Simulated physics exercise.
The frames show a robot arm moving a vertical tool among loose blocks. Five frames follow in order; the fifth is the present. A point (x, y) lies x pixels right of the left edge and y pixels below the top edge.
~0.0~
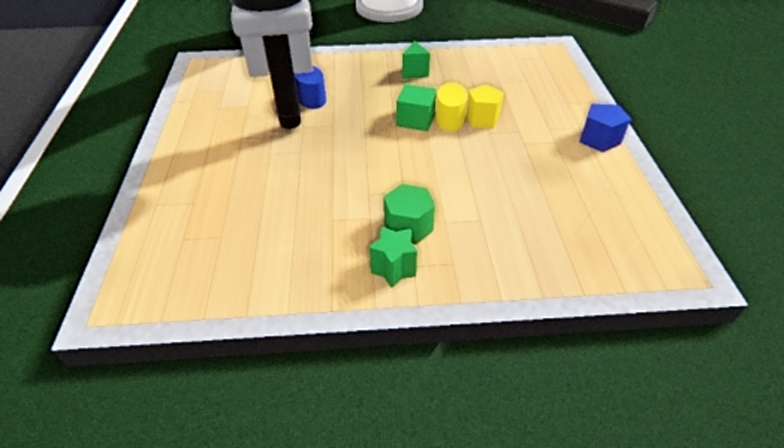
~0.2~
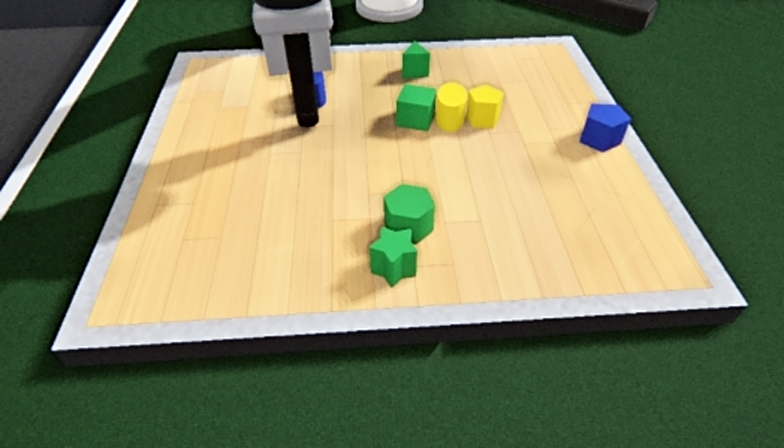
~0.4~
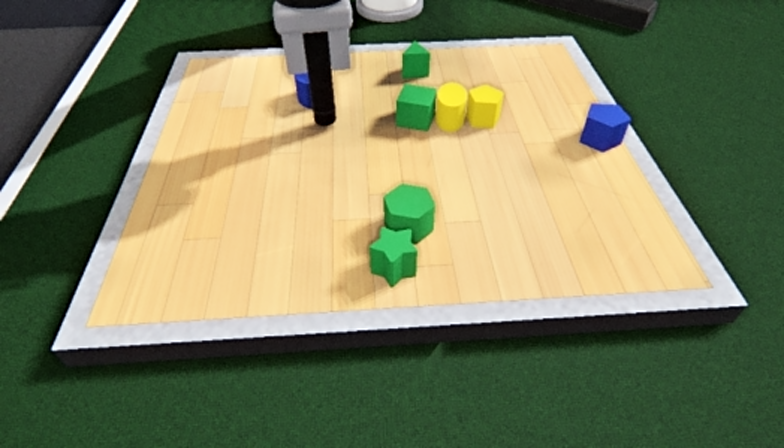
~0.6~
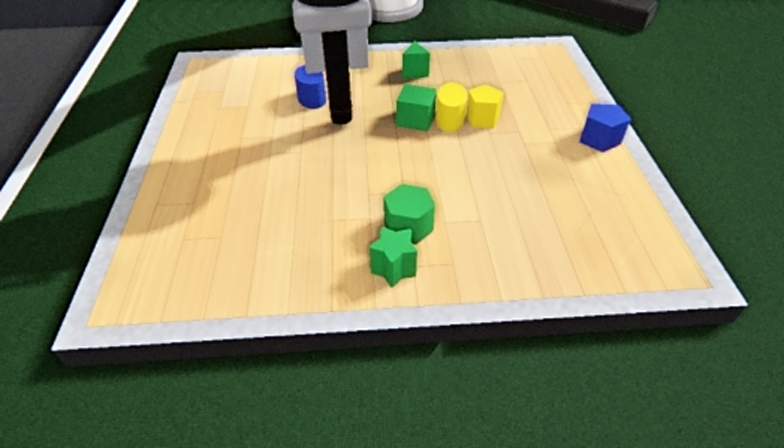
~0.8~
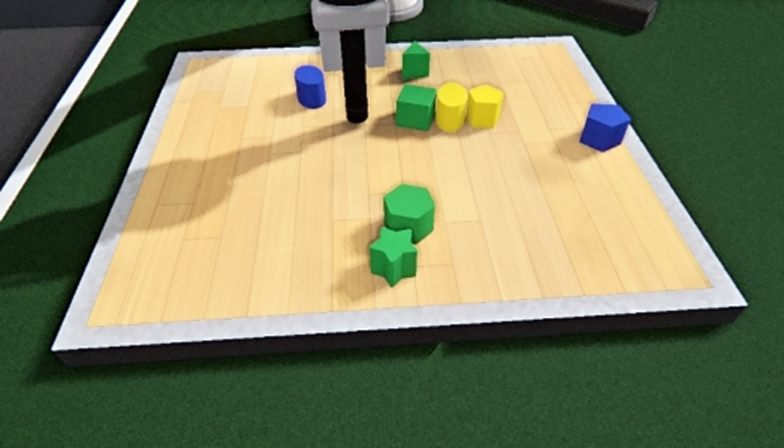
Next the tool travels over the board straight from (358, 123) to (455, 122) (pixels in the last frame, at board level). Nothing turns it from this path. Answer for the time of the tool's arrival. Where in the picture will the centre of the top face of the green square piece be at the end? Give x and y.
The middle of its top is at (478, 86).
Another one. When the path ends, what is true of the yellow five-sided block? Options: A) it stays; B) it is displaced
It's B.
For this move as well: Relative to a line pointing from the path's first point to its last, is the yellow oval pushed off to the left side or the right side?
Sideways shift: Left.
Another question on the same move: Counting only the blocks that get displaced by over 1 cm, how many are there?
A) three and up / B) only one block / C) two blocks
I choose A.
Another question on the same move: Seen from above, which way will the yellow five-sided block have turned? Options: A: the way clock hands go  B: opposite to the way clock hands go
A (the way clock hands go)
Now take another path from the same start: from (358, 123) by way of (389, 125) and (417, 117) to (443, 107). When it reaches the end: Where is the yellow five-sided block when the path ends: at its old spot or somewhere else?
At the moment the path ends, the yellow five-sided block no longer stands where it did.
What follows on the original path. One third of the way, tool (390, 118); green square piece (420, 94).
Two thirds of the way, tool (423, 117); green square piece (450, 90), turned 30° anticlockwise; yellow oval (482, 87); yellow five-sided block (511, 93), turned 40° clockwise.
At the end, tool (456, 116); blue oval still; green square piece (478, 86), turned 55° anticlockwise; yellow oval (504, 77), turned 15° anticlockwise; yellow five-sided block (528, 93), turned 55° clockwise.
